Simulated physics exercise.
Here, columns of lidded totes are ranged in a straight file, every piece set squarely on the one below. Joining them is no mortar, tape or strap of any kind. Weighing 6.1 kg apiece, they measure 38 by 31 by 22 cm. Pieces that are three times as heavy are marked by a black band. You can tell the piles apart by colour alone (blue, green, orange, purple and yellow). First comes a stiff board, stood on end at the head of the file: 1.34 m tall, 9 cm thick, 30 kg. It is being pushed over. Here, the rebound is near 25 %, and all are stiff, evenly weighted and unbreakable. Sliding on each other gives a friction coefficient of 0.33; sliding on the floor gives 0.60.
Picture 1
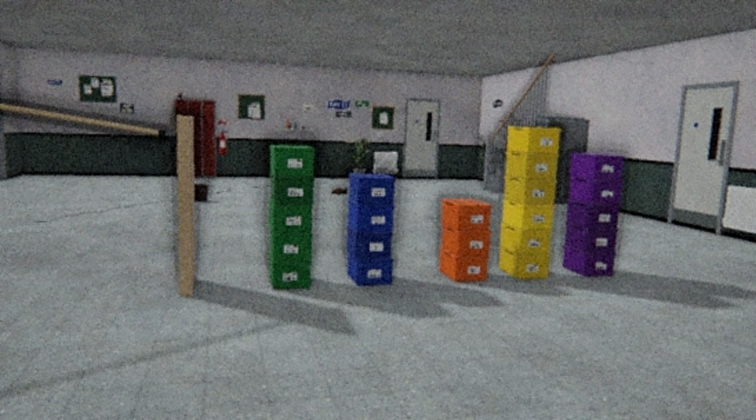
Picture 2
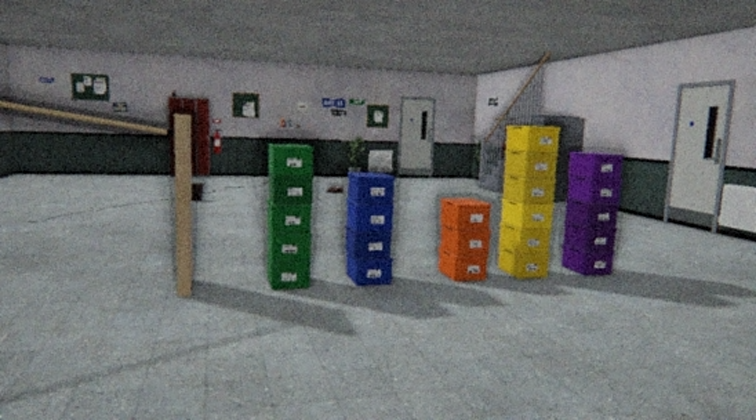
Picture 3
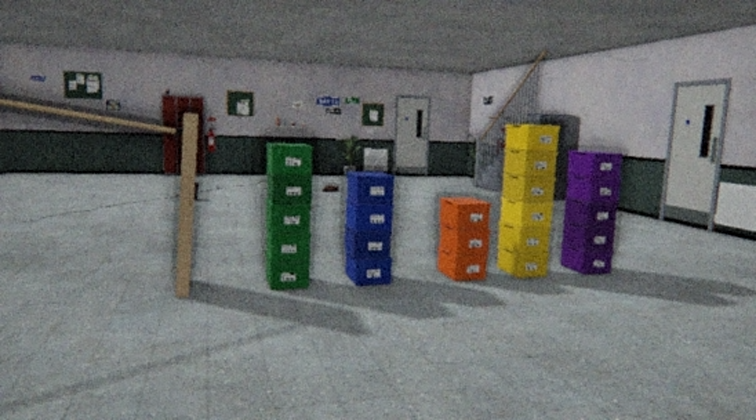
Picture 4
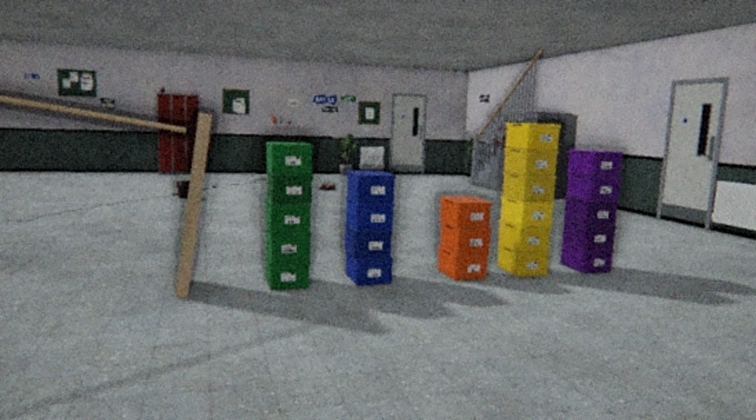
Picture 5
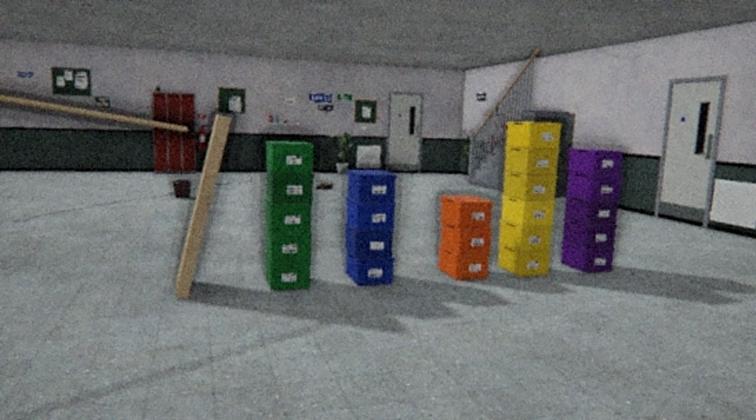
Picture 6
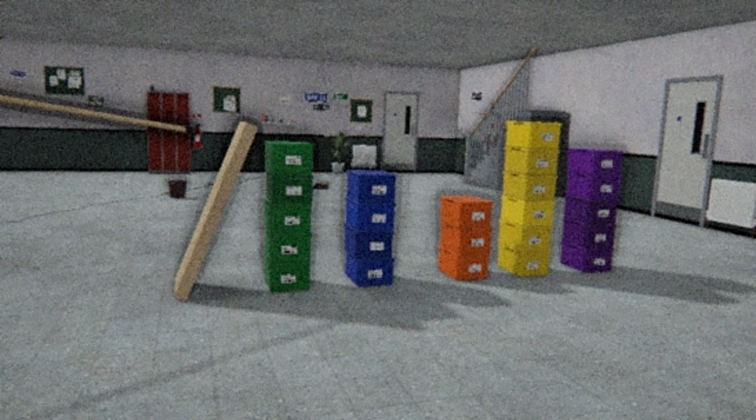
At the start, a wooden board stands upright left of five separate stacks of boxes, green, blue, orange, yellow and purple, with a long pole reaching in from the left. The pole meets the board, which then leans steadily rightward toward the green stack, while the stacks stay still.
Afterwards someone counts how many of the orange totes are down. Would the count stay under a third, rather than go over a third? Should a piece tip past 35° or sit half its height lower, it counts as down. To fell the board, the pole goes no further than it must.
Yes, under a third.
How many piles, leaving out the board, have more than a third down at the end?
That comes to 2.
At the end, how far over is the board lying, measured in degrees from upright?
It ends up leaning about 70 degrees from upright.
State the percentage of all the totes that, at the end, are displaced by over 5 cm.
40 % shifted.
Then, 0.72 s past the last view, board 51° from upright; none of the 3 orange totes down (0 of 23 in all colours); top orange tote unmoved; top green tote 22° from how it stood, 8 cm lower.
Then, 1.24 s past the last view, board 69° from upright; none of the 3 orange totes down (6 of 23 in all colours); top orange tote 14 cm from its place; top blue tote 38° from how it stood, 14 cm lower.
In the end, board 70° from upright; none of the 3 orange totes down (7 of 23 in all colours); top orange tote 6° from how it stood; top blue tote 45 cm lower. That is 0 per cent. From the last view, middles, top orange tote near (497, 212), top blue tote near (447, 238).
